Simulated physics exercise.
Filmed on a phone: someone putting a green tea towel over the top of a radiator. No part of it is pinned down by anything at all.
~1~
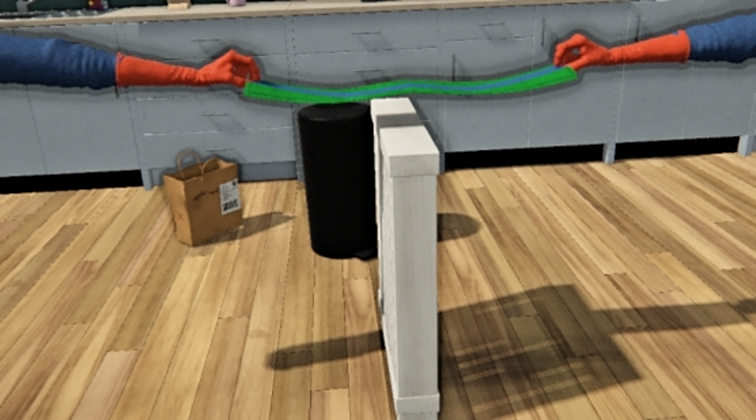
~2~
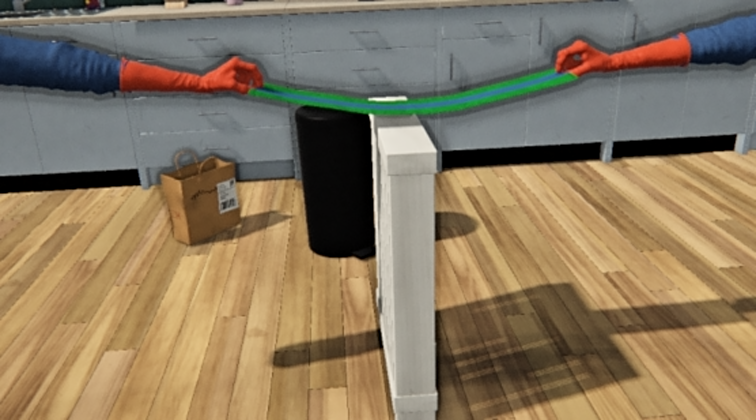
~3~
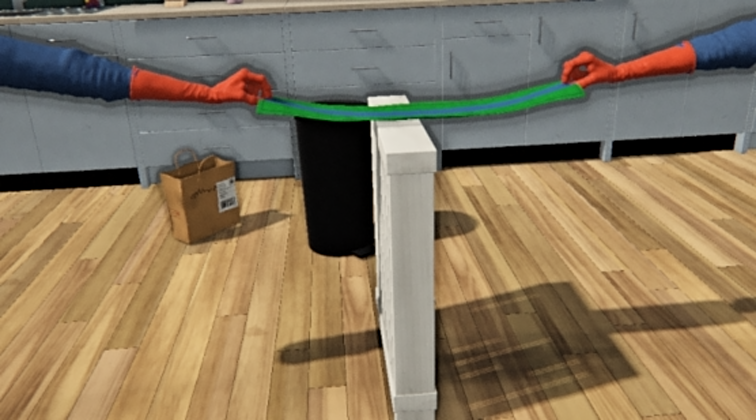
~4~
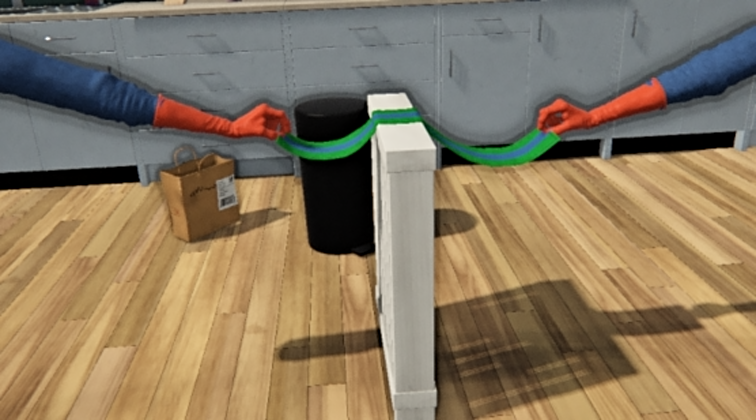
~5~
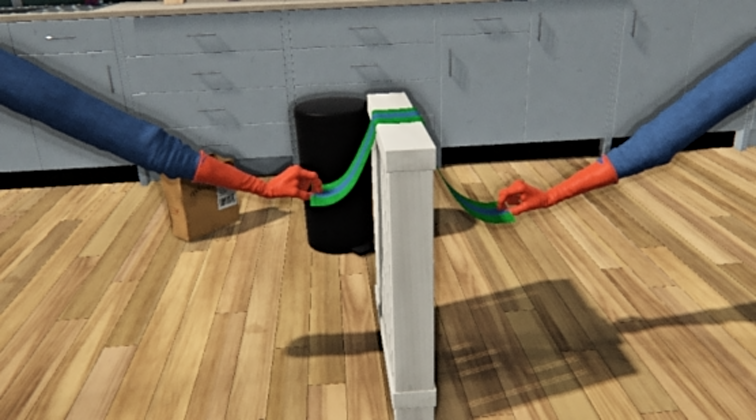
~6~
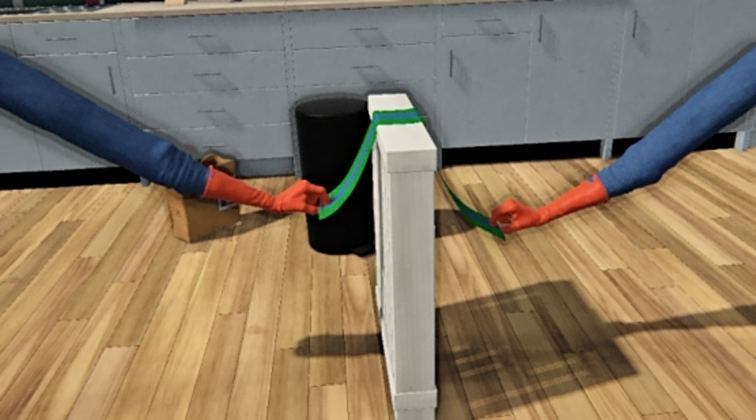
Two red-gloved hands with blue sleeves hold a green cloth by its ends, in a room with a pale wooden floor, seen from slightly above. A white upright panel stands in the middle, with a black bin and brown paper bag to its left and grey drawers behind. The hands lower the cloth across the panel's top, then draw down and inward, bending it over both sides.
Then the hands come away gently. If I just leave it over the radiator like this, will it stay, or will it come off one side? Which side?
Most likely it is going to remain draped.
Then, 0.16 s later than the last view, tea towel hanging on both sides, left end near (333, 216), right end near (485, 242).
Then, 0.26 s later than the last view, tea towel hanging on both sides, left end near (367, 225), right end near (452, 256).
Then, 0.34 s later than the last view, tea towel hanging on both sides, left end near (378, 225), right end near (428, 261).
Finally, tea towel hanging on both sides, left end near (379, 225), right end near (421, 262). The green tea towel stays on top.
